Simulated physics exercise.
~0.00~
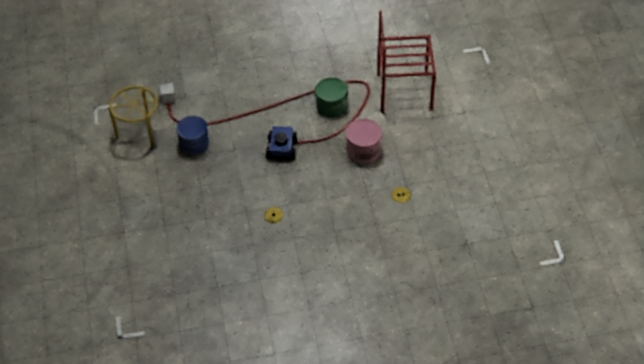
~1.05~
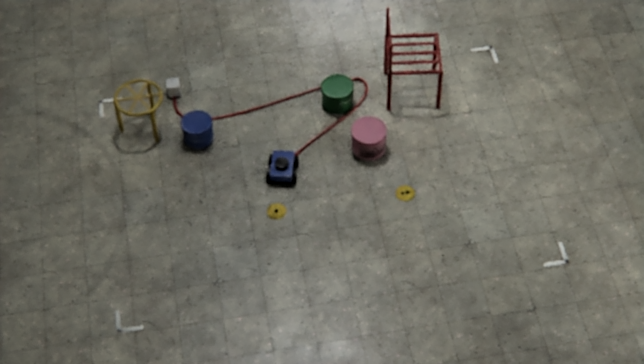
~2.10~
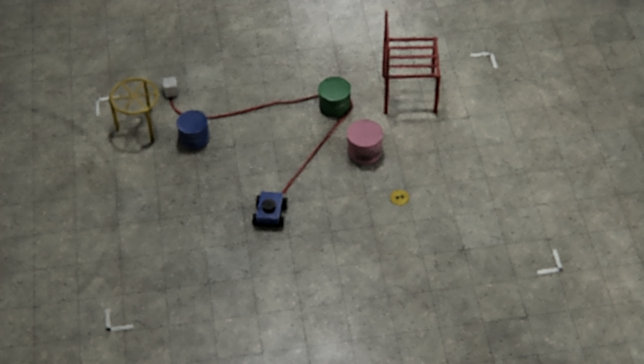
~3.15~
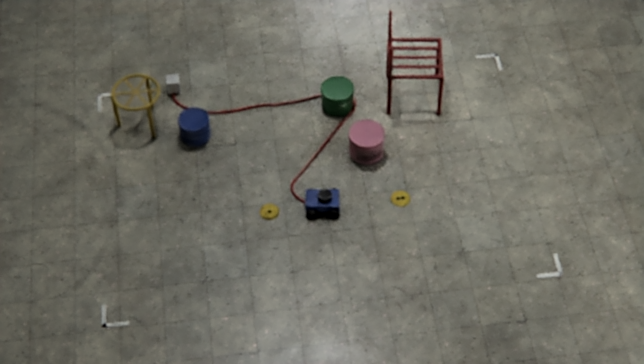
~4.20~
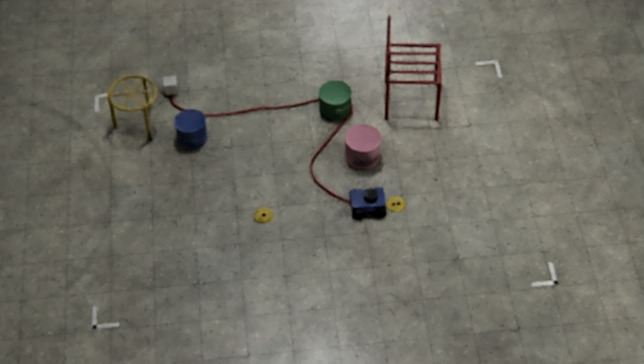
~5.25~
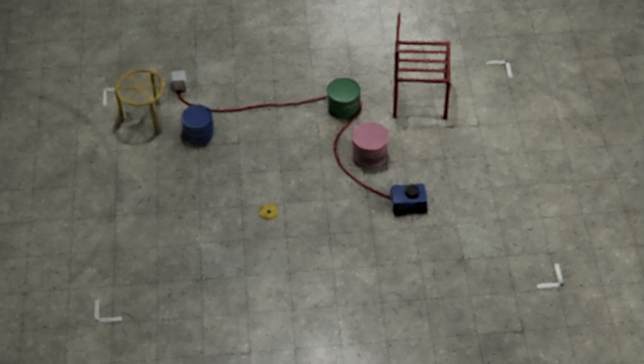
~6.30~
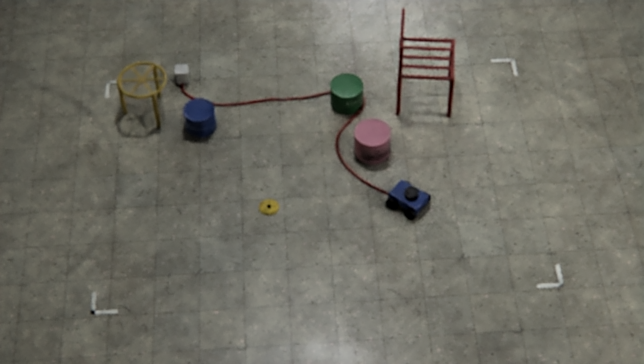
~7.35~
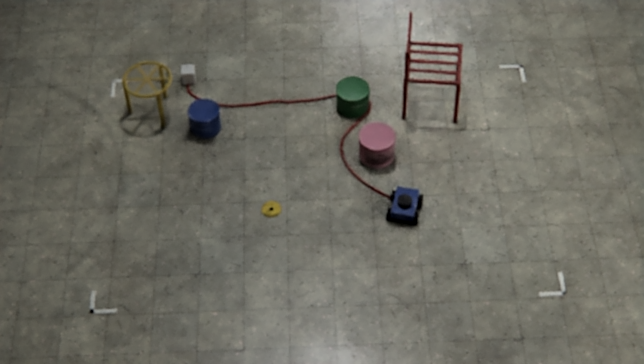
On a grey tiled floor, a small blue cart trailing a red lead past blue, green and pink buckets drives down to one yellow mark, then right to another, where it turns and stops, the lead curving round the pink bucket, while the stool and chair stay put.
